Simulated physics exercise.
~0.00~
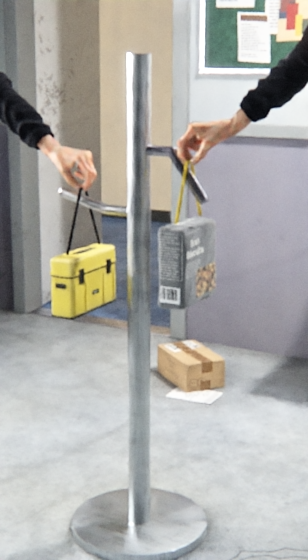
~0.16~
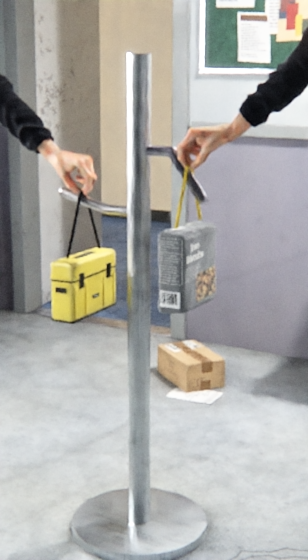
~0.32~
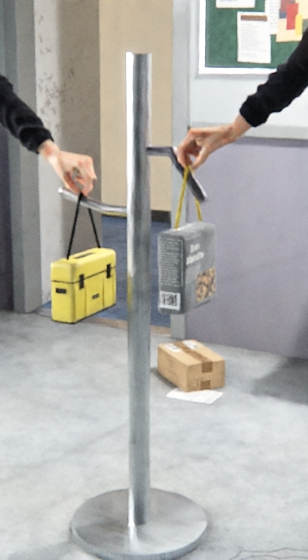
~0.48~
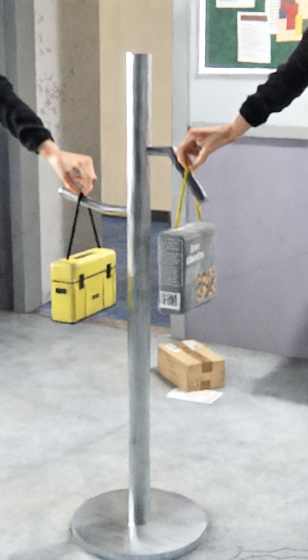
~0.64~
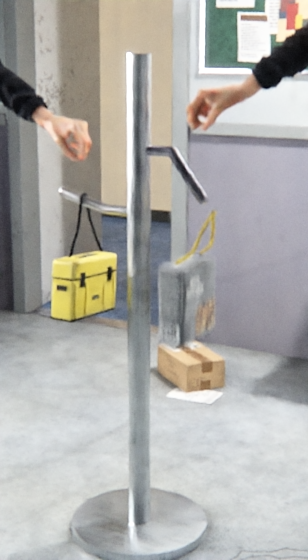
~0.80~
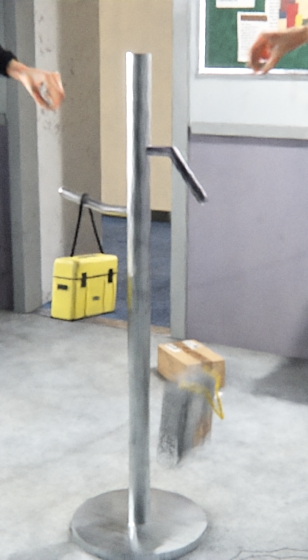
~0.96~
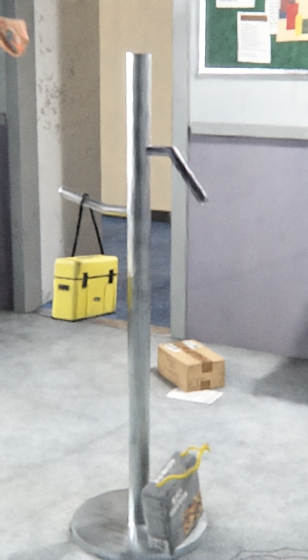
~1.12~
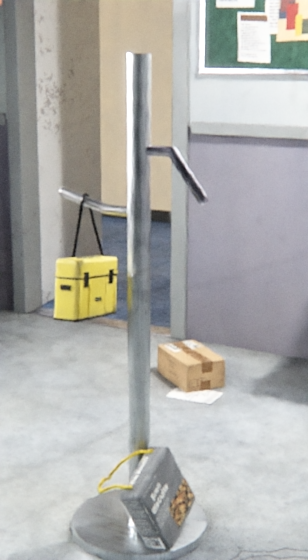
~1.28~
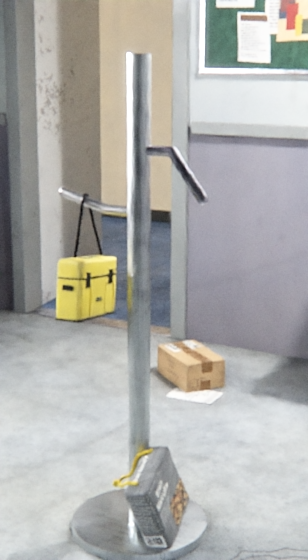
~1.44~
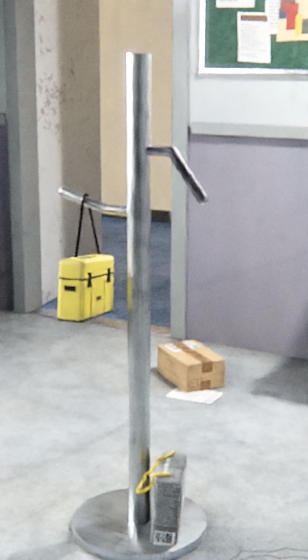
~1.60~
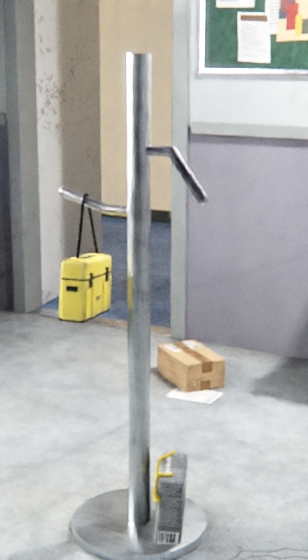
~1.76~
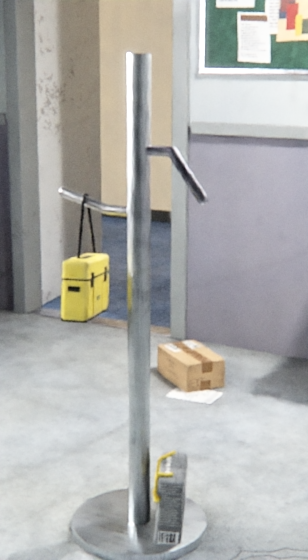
Two hands releasing a yellow case and a grey bag at a metal stand, the case staying hung, the bag dropping to the base.
